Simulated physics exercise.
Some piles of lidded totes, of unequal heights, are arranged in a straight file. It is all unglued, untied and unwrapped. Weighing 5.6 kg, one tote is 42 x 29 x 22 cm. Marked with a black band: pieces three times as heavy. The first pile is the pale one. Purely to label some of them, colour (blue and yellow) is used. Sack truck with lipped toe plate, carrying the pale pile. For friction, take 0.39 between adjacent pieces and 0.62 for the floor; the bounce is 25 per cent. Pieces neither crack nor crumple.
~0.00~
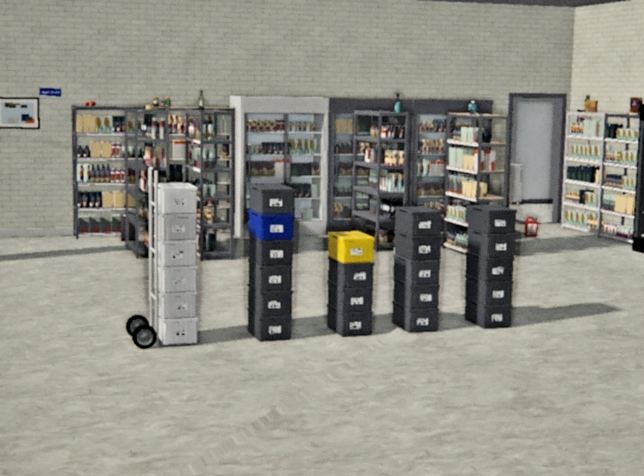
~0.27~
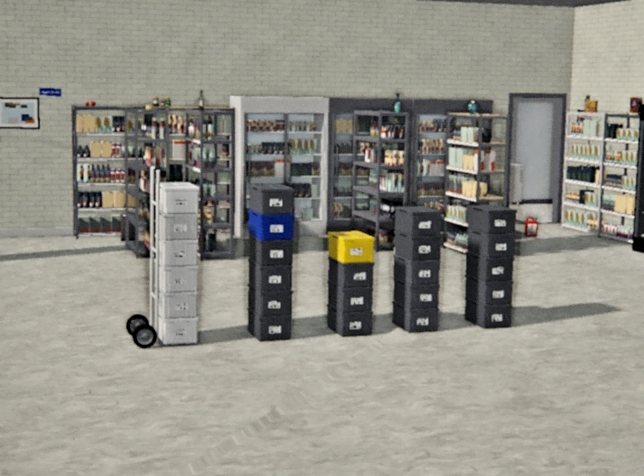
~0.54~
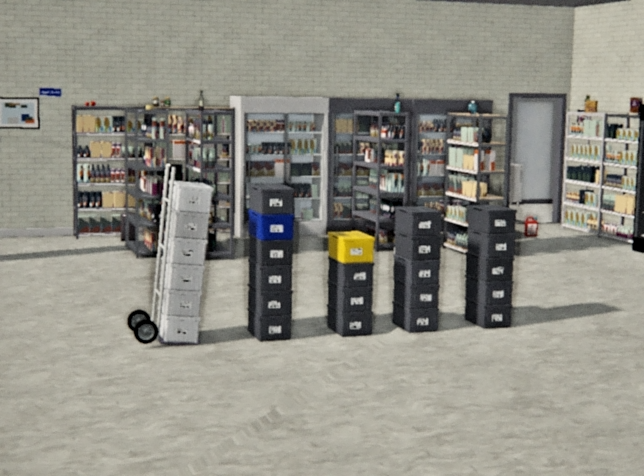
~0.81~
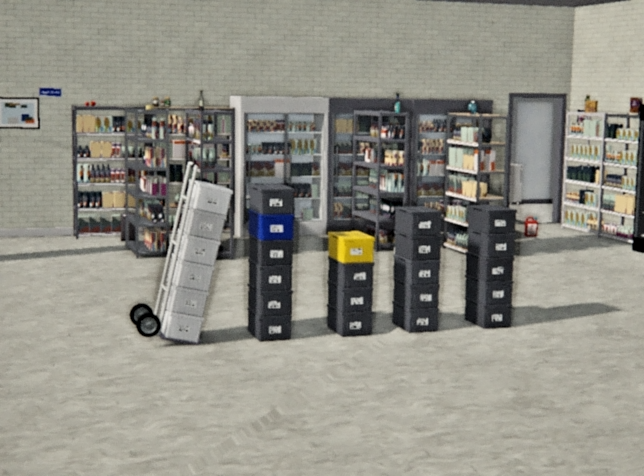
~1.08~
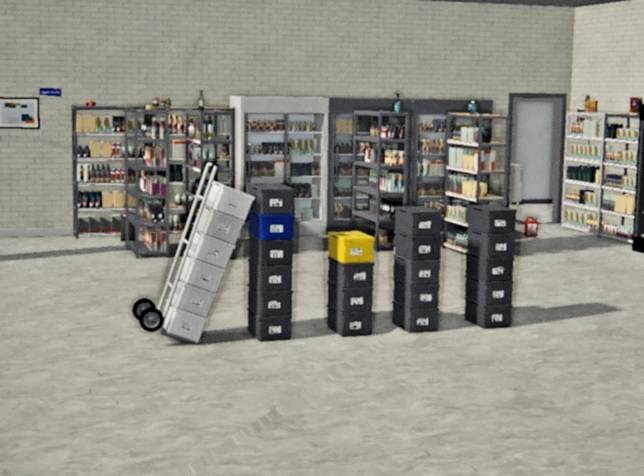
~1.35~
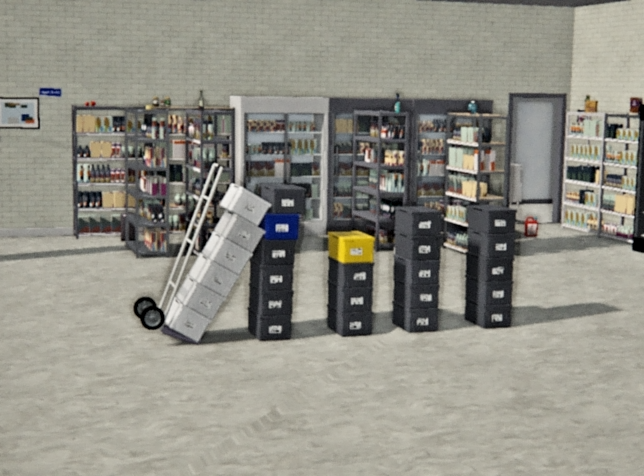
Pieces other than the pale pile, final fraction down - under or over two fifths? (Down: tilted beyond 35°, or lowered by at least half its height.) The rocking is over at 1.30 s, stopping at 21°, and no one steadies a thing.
Over.
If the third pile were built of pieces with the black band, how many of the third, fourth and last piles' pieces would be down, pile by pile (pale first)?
Count down, pile by pile - third 4, fourth 5, last 4.
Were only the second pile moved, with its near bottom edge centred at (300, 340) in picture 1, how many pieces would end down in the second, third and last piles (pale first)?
Per pile - second: 5, third: 4, last: 5.
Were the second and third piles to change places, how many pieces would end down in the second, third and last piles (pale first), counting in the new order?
After the swap, the second pile would have 3 down, the third 6 and the last 5.
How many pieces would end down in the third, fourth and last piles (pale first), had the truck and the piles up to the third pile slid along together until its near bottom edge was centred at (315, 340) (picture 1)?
Pile by pile that makes third 4, fourth 4, last 4.
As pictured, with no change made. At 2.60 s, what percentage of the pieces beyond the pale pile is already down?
At that instant, 25 percent.
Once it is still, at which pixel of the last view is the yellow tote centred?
Around (439, 286).
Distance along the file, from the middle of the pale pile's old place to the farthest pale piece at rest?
150 cm.
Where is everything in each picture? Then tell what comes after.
In the first frame (pixels give the middle of a visible side), truck frame (156, 206) 0° forward; blue tote (278, 228); yellow tote (359, 251); none of the others has stirred.
The second frame shows truck frame (158, 205) 1° forward; blue tote (278, 228).
The third frame shows truck frame (170, 202) 6° forward, top of the pale pile leaning 6°; blue tote (278, 228); none of the others has stirred.
The fourth frame shows truck frame (189, 200) 13° forward, top of the pale pile leaning 13°; blue tote (278, 228); none of the others has stirred.
The fifth frame shows truck frame (205, 199) 19° forward, top of the pale pile leaning 21°; blue tote (278, 228); none of the others has stirred.
The sixth frame shows truck frame (210, 200) 21° forward, top of the pale pile leaning 31°; blue tote (283, 227) 48 mm from its place; yellow tote (359, 251); movement in 3 of them.
After 1.96 s, 6 of the pale pile down; none of the 20 other totes down, 6 disturbed; blue tote 22° from how it stood.
After 2.60 s, 6 of the pale pile down; 5 of the 20 other totes down; yellow tote 21° from how it stood; blue tote 12° from how it stood, 26 cm lower.
After 3.56 s, 6 of the pale pile down; 19 of the 20 other totes down; yellow tote 43° from how it stood, 39 cm lower; blue tote 42° from how it stood, 41 cm lower.
In the end (4.7 s), 6 of the pale pile down; 19 of the 20 other totes down; yellow tote 43° from how it stood, 39 cm lower; blue tote 42° from how it stood, 41 cm lower. That is 95 per cent. From the last view, middles, yellow tote near (439, 286), blue tote near (384, 267).
